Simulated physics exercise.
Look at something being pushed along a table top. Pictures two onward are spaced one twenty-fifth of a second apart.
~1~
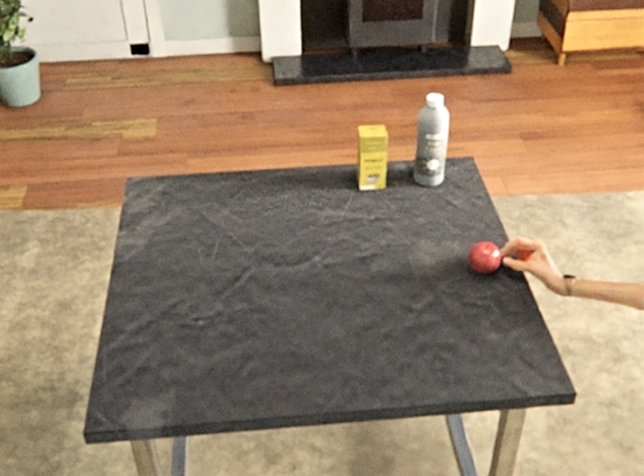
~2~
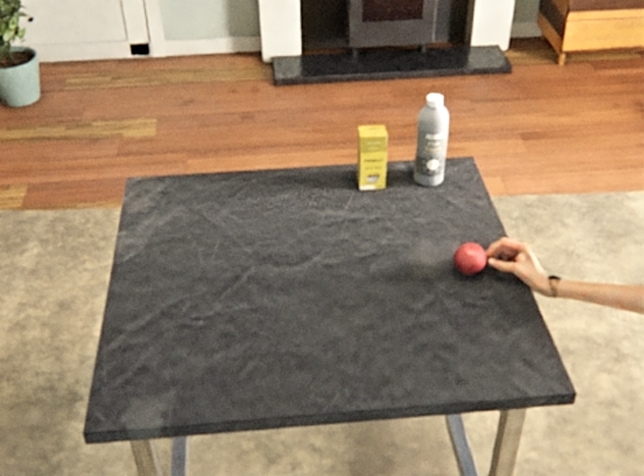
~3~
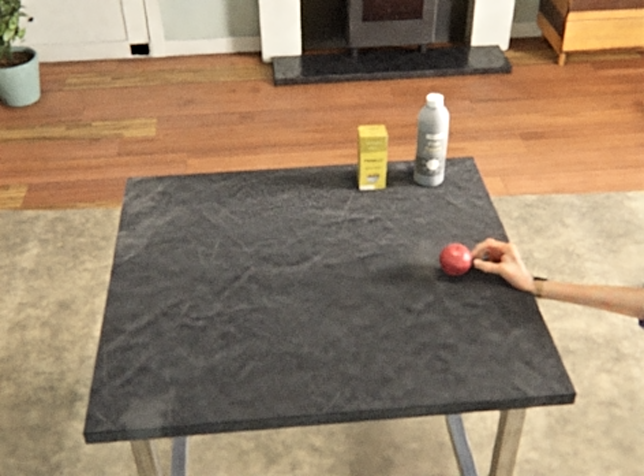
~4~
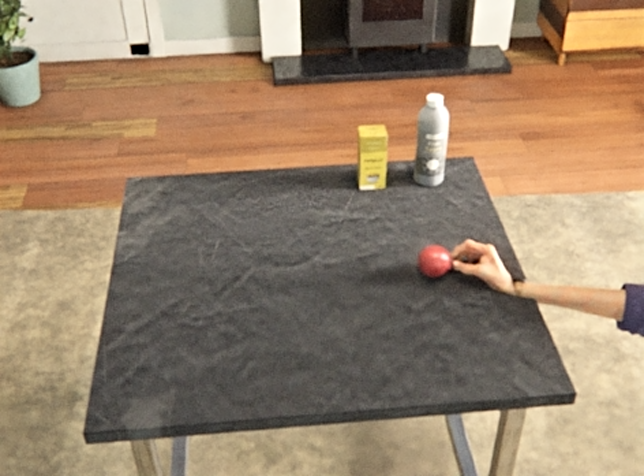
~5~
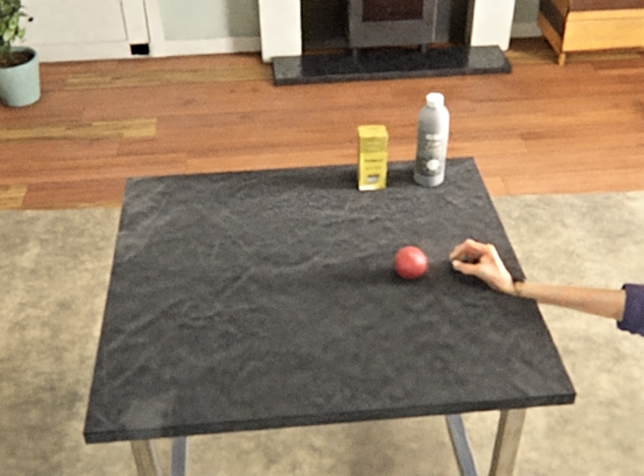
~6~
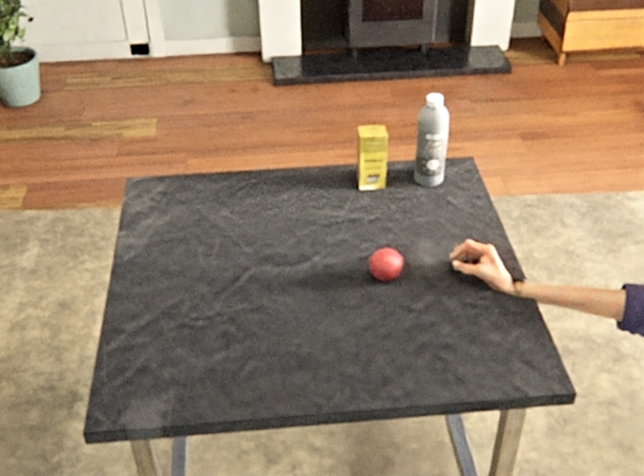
A red apple near the right side of a dark table top is pushed steadily leftward by a hand reaching in from the right. The fingers then stay behind as the apple rolls on by itself toward the middle, while a yellow box and a gray bottle stand still behind it.
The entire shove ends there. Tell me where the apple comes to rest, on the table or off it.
You'll see it isn't on the table when it's all over.
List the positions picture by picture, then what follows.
The first frame shows under the hand; red apple (485, 258).
The second frame shows under the hand; red apple (470, 259).
The third frame shows under the hand; red apple (455, 260).
The fourth frame shows red apple (434, 261).
The fifth frame shows red apple (410, 263) rolled about its own width.
The sixth frame shows red apple (386, 264) rolled about its own width.
Then, 0.30 s after the last picture, red apple rolled well along near (209, 277).
Then, 0.70 s after the last picture, red apple now off the table.
By the end, off the table, red apple.
